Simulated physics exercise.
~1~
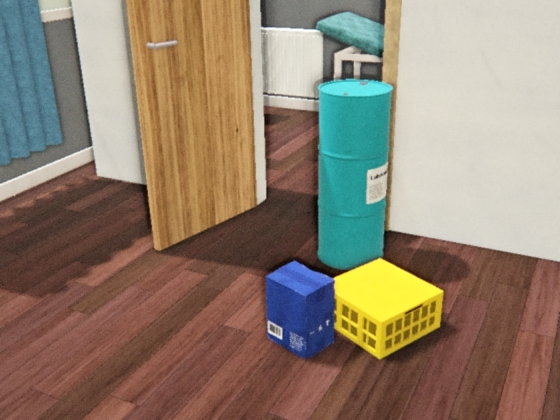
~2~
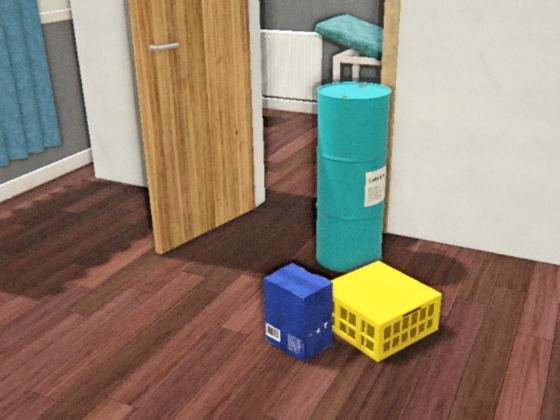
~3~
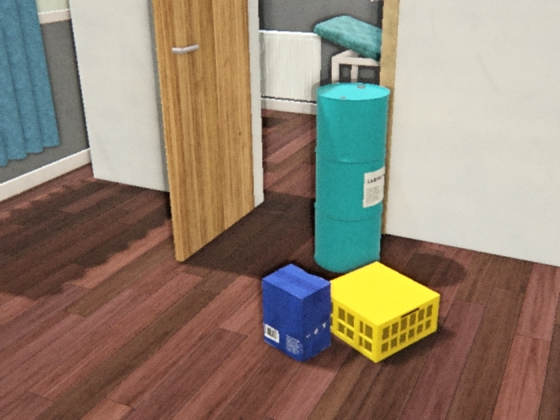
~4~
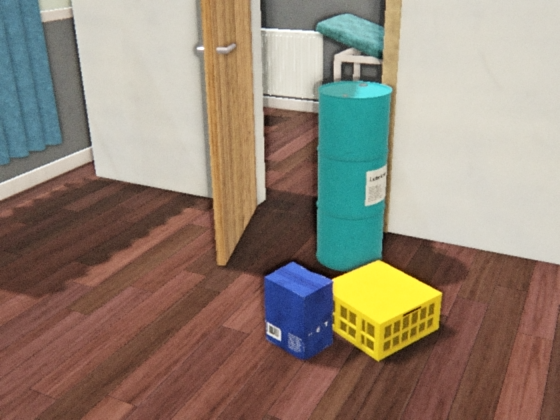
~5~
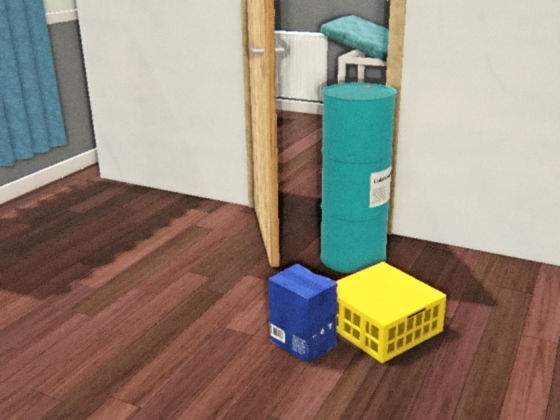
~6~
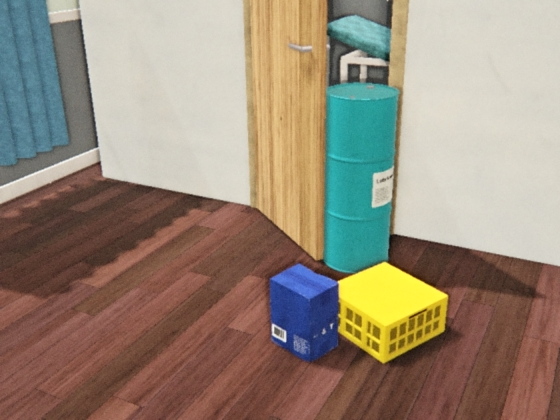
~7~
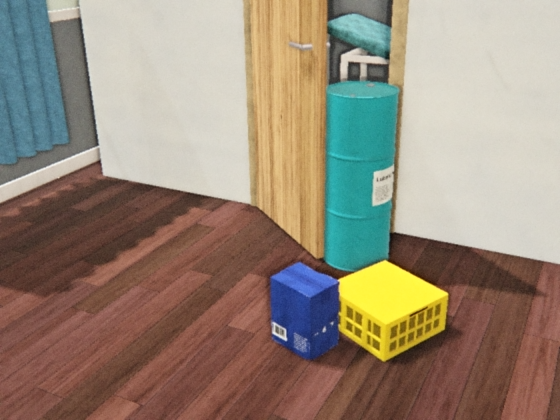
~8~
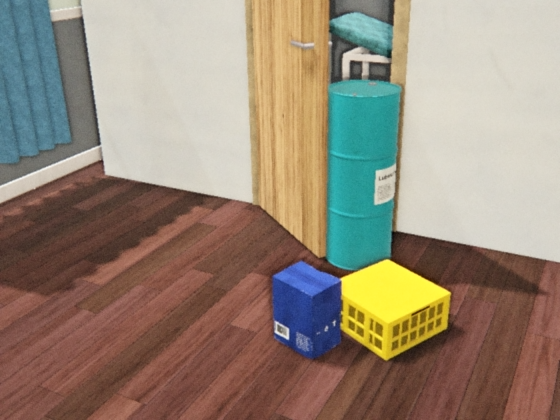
A wooden door swings partway closed and stops beside a turquoise drum, still standing ajar.
